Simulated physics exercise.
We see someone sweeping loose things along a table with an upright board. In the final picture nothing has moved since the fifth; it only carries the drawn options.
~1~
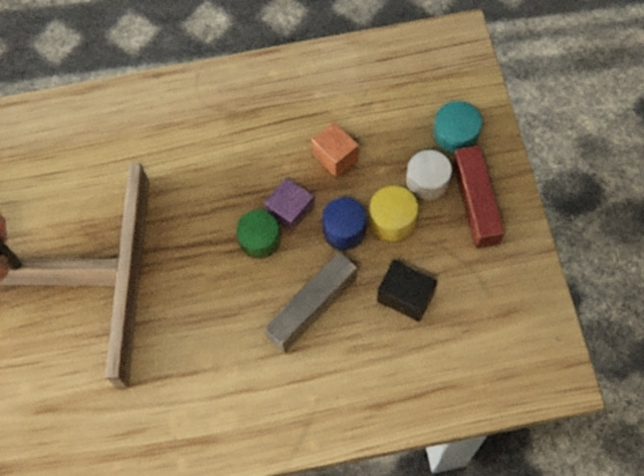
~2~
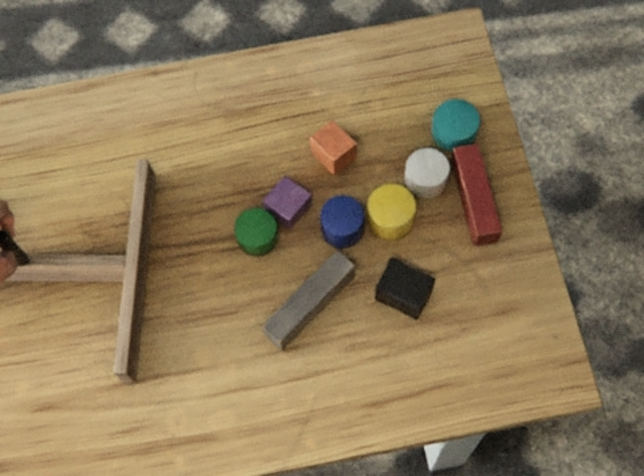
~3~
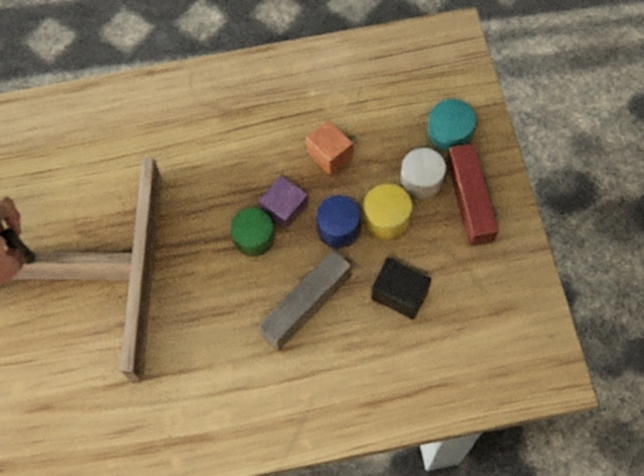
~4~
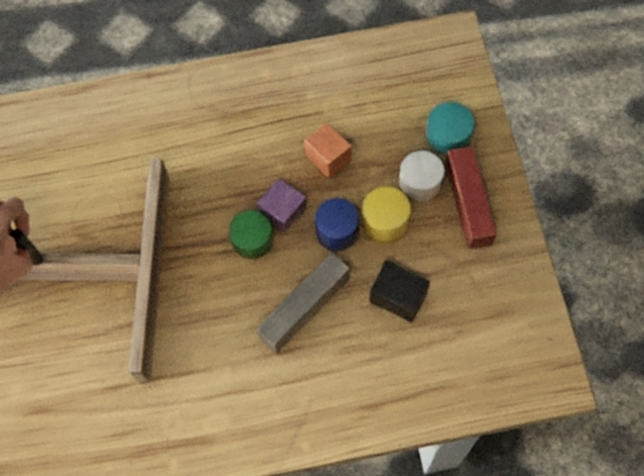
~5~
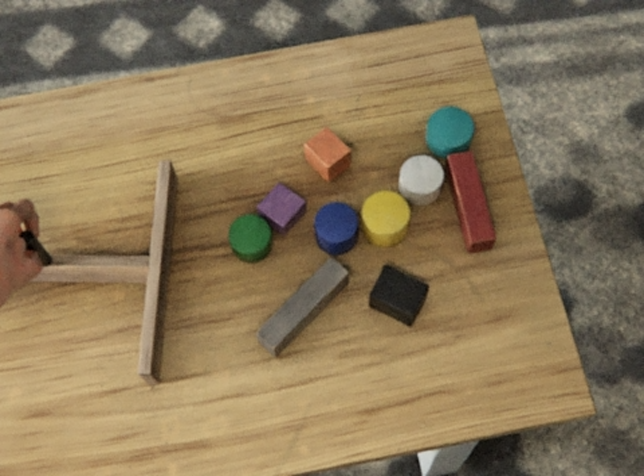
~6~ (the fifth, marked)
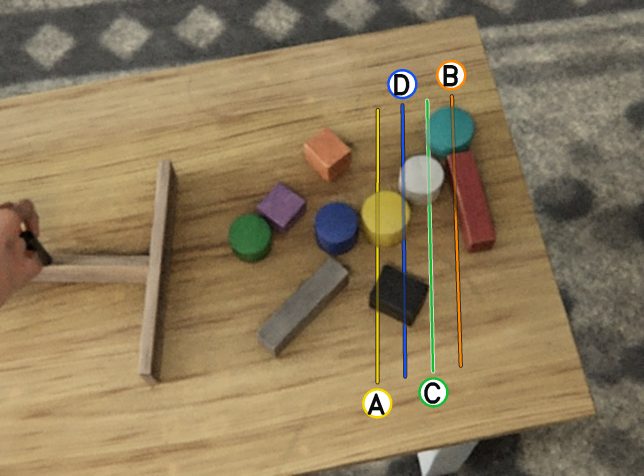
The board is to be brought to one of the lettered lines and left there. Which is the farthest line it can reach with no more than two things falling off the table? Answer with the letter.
Up to line B.
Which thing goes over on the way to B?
It is the red bar.
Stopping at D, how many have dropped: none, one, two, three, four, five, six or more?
In all, none.
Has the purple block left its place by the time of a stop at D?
Yes.
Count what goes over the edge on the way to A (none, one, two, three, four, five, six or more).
The count is none.
On the copy, A at (378, 238); B at (456, 223); C at (430, 228); D at (404, 233).
On B. First, board (264, 241); grey bar (311, 307); purple block (299, 206).
Then, board (371, 221); red bar (479, 200); white tin (434, 174).
Finally, board (455, 205); red bar over the edge; turquoise tin (508, 121); one fallen.
By contrast, A is within the limit but short; C is within the limit but short; D is within the limit but short.
